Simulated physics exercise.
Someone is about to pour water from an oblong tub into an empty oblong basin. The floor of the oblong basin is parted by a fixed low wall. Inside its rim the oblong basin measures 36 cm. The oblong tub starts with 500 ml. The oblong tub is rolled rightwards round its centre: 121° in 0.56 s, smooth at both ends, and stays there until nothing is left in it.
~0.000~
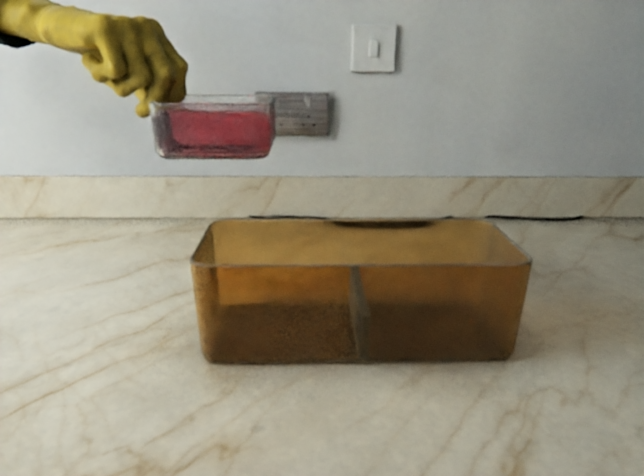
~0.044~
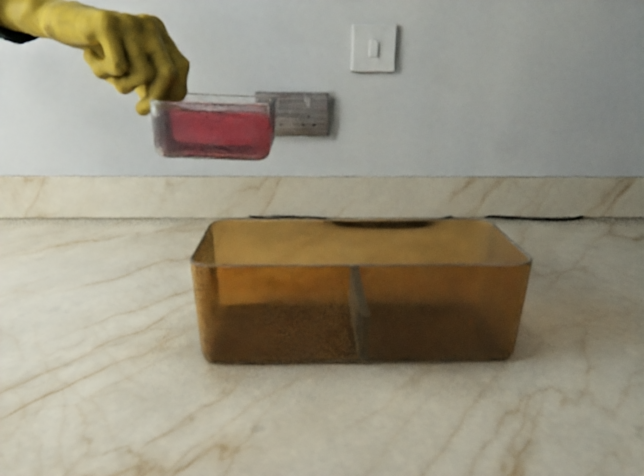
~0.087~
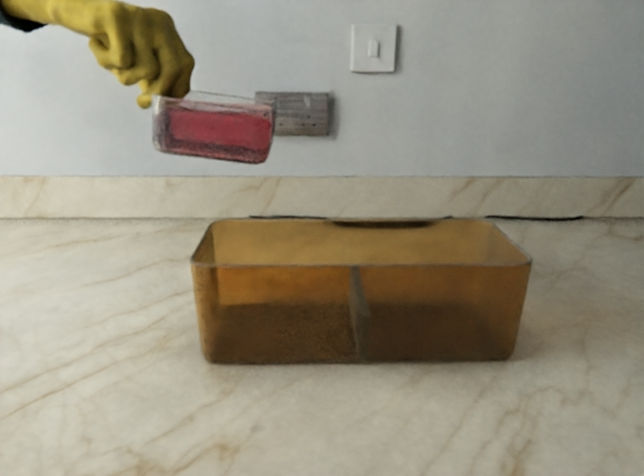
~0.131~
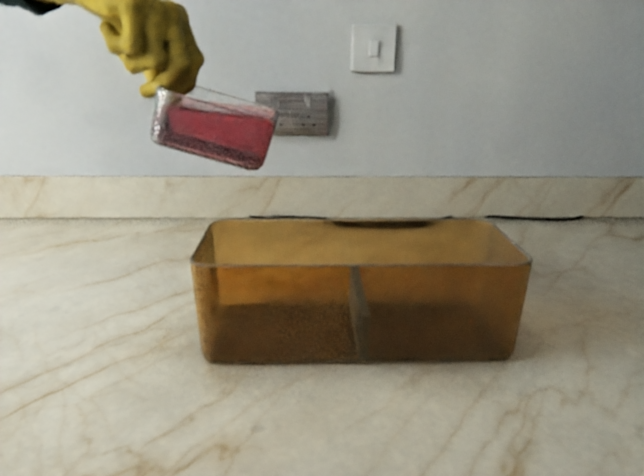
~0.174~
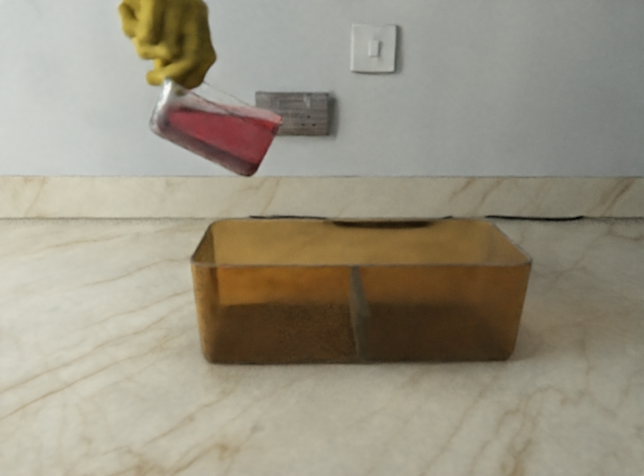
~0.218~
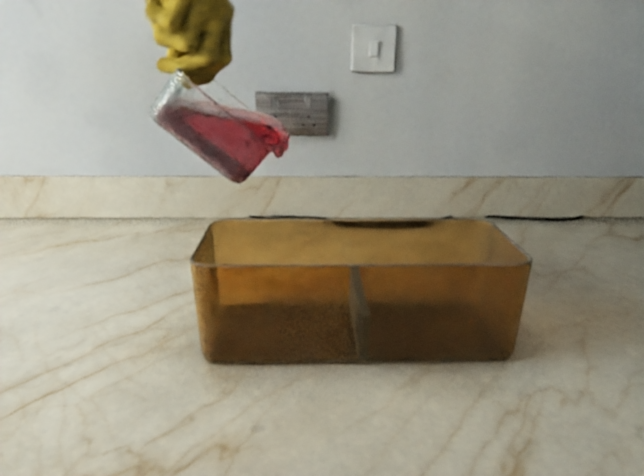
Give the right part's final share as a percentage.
About 5 per cent.
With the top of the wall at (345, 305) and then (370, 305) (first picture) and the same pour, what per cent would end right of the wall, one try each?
First 20, then 15 per cent.
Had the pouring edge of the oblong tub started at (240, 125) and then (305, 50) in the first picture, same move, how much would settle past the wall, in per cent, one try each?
First 0, then 45 per cent.
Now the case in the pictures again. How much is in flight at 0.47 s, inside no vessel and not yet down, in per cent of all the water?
About 30 per cent.
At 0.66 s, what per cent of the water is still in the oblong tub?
Some 0 per cent.
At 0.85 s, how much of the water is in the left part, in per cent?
About 92 per cent.
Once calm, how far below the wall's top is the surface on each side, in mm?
Left about 38 mm, right about 56 mm.
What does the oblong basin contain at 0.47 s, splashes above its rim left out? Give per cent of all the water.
Near 64 in a hundred.
By 0.47 s the tilt is 114° and 5 per cent is still to pour, 65 is left of the wall and 0 right of it.
By 0.66 s the tilt is 121° and 0 per cent is still to pour, 91 is left of the wall and 1 right of it.
By 0.85 s the tilt is 121° and 0 per cent is still to pour, 93 is left of the wall and 5 right of it.
By 1.06 s the tilt is 121° and 0 per cent is still to pour, 93 is left of the wall and 5 right of it.
At rest 93 per cent lies left of the wall, 5 right of it and 2 outside.
